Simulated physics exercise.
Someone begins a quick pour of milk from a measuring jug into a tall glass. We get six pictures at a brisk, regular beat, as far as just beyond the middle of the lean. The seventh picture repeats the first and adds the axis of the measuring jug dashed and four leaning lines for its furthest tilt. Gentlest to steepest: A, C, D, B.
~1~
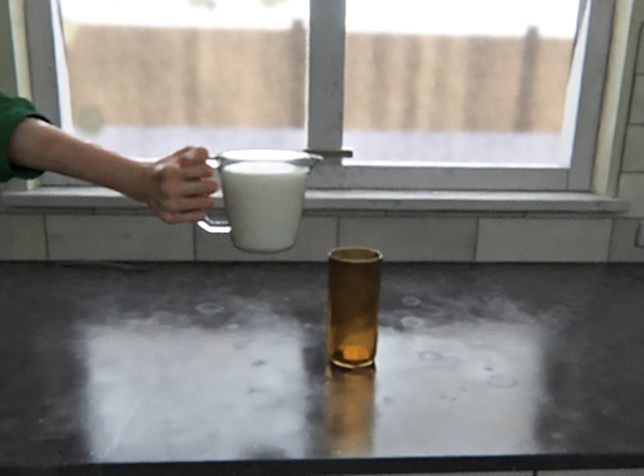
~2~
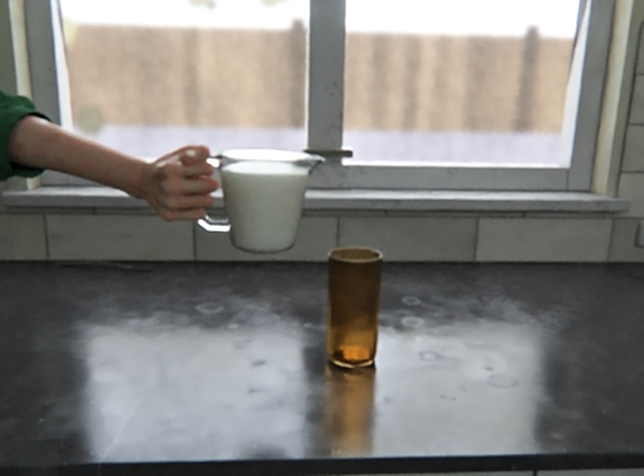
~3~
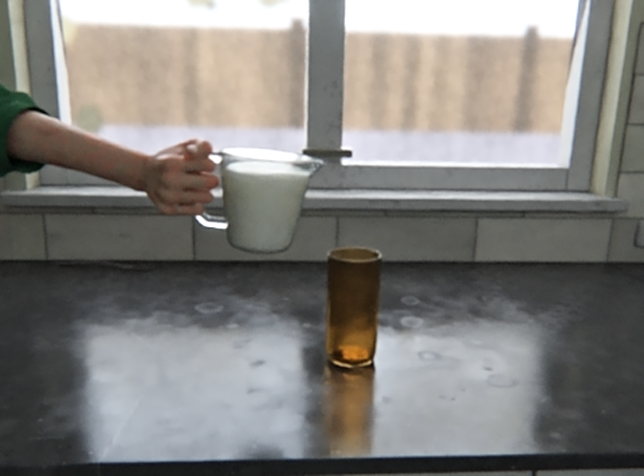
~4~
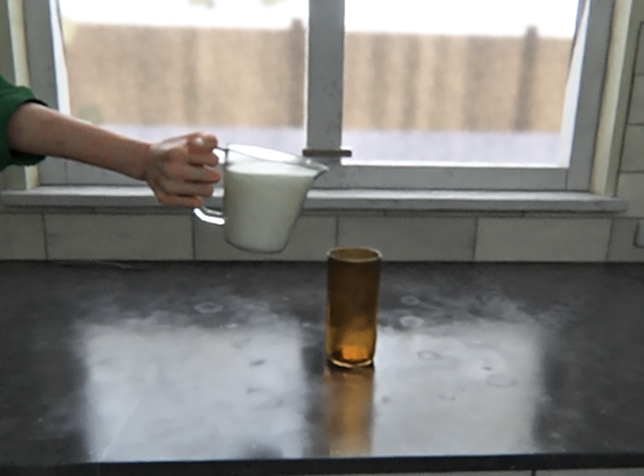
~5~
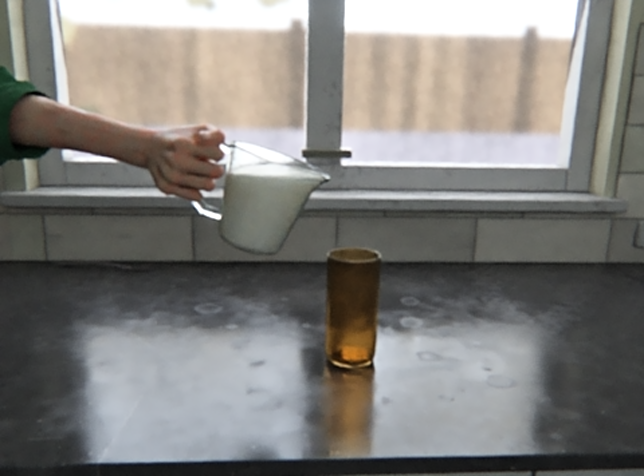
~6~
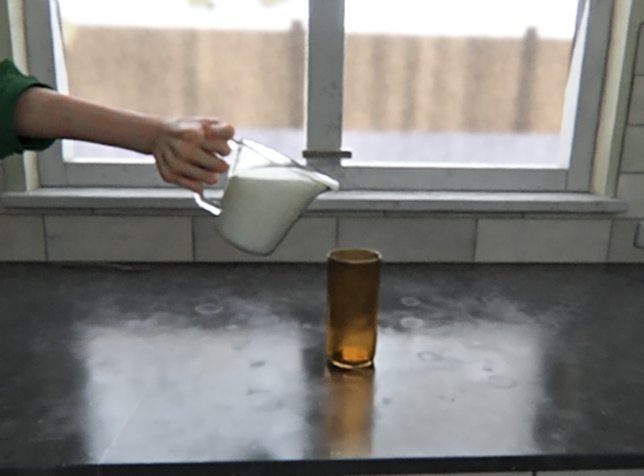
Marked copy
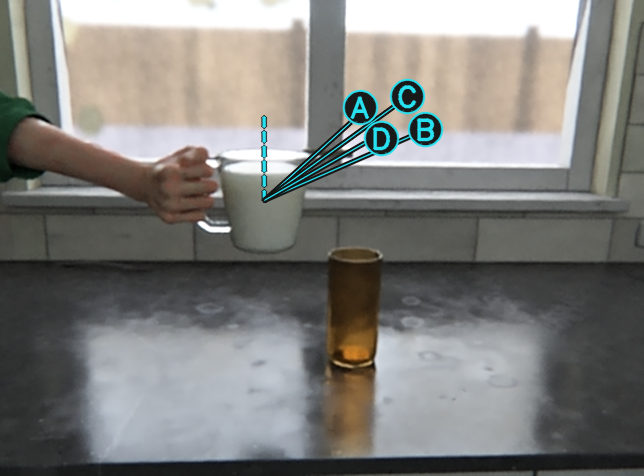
On a dark countertop by a window, a hand tilting a glass jug of milk rightward above an amber tall glass.
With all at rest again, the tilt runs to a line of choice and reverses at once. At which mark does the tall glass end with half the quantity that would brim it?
A is best.
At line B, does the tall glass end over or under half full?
Over.
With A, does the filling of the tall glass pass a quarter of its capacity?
Yes.
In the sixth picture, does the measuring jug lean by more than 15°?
Yes, it does.
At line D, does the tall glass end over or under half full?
Over half.
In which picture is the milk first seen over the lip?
In picture 6.
On the marked copy, A at (350, 122); B at (410, 136); C at (394, 106); D at (364, 143).
With A, the tall glass ends with about 49 % of what it can hold.
With B, the tall glass ends with about 92 % of what it can hold.
With C, the tall glass ends with about 62 % of what it can hold.
With D, the tall glass ends with about 77 % of what it can hold.
